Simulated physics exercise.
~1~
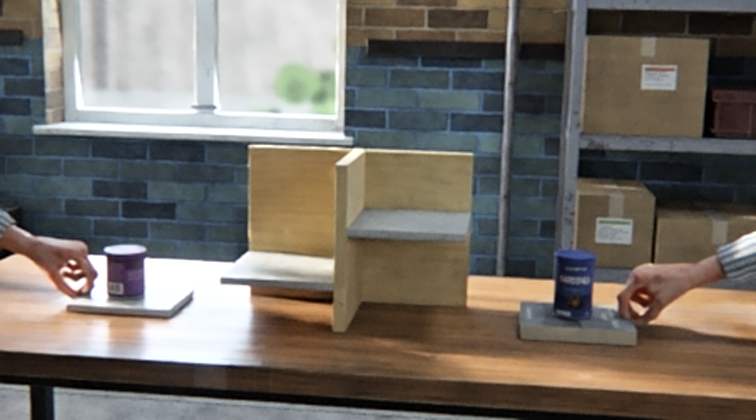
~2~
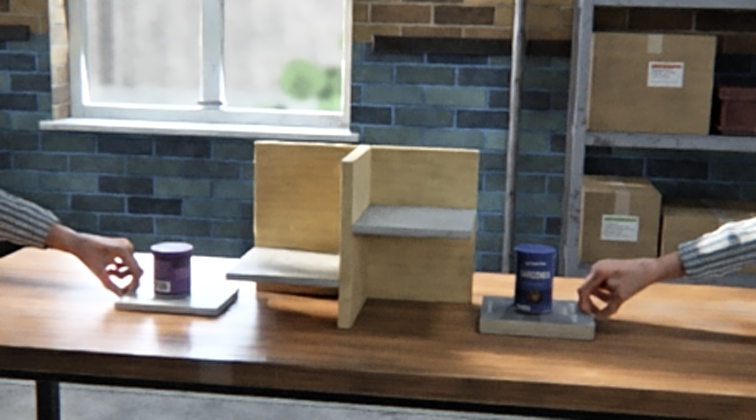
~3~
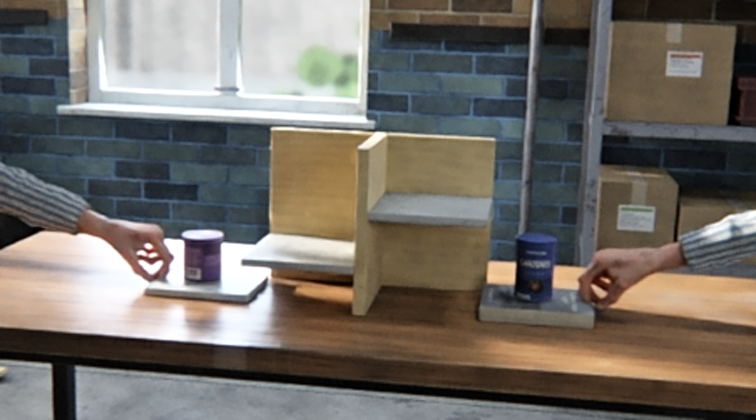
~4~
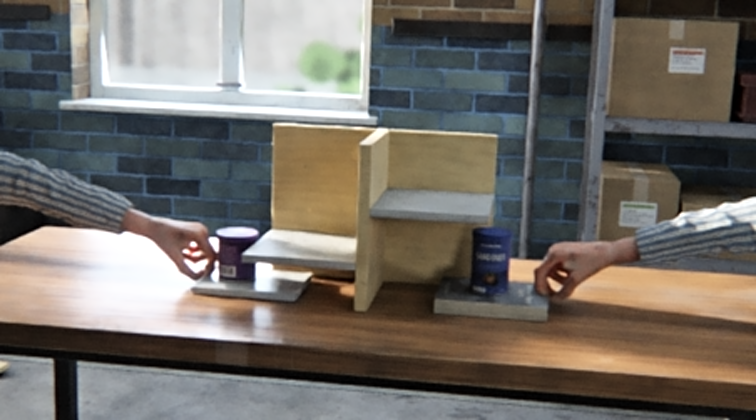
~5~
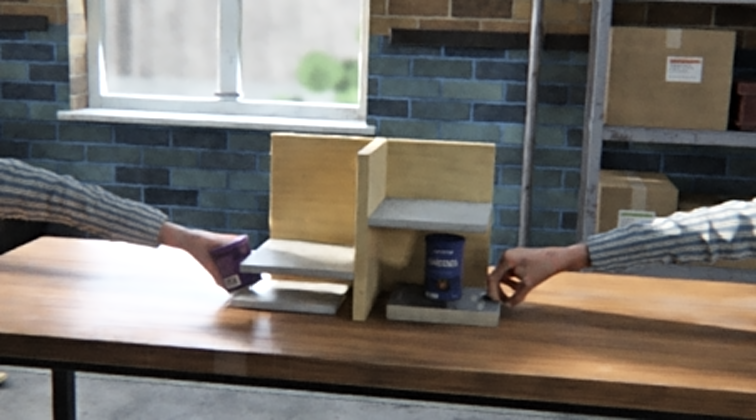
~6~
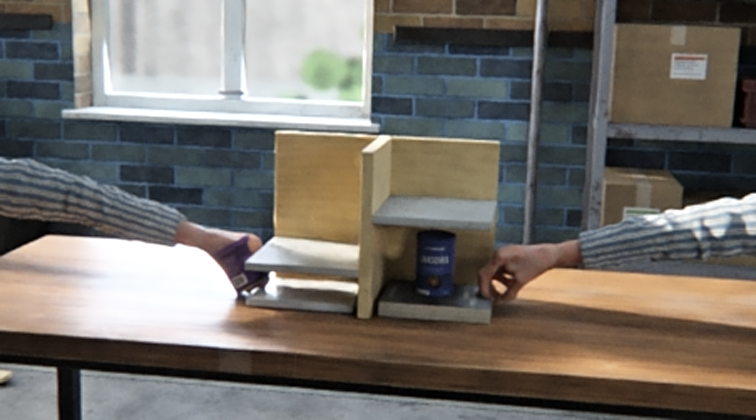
The footage shows two hands sliding loaded slabs inward along a wooden table toward a shelved rack; the blue tin on the right passes beneath its shelf and stays upright, while the purple tin on the left meets the lower shelf's edge and ends tilted against it.
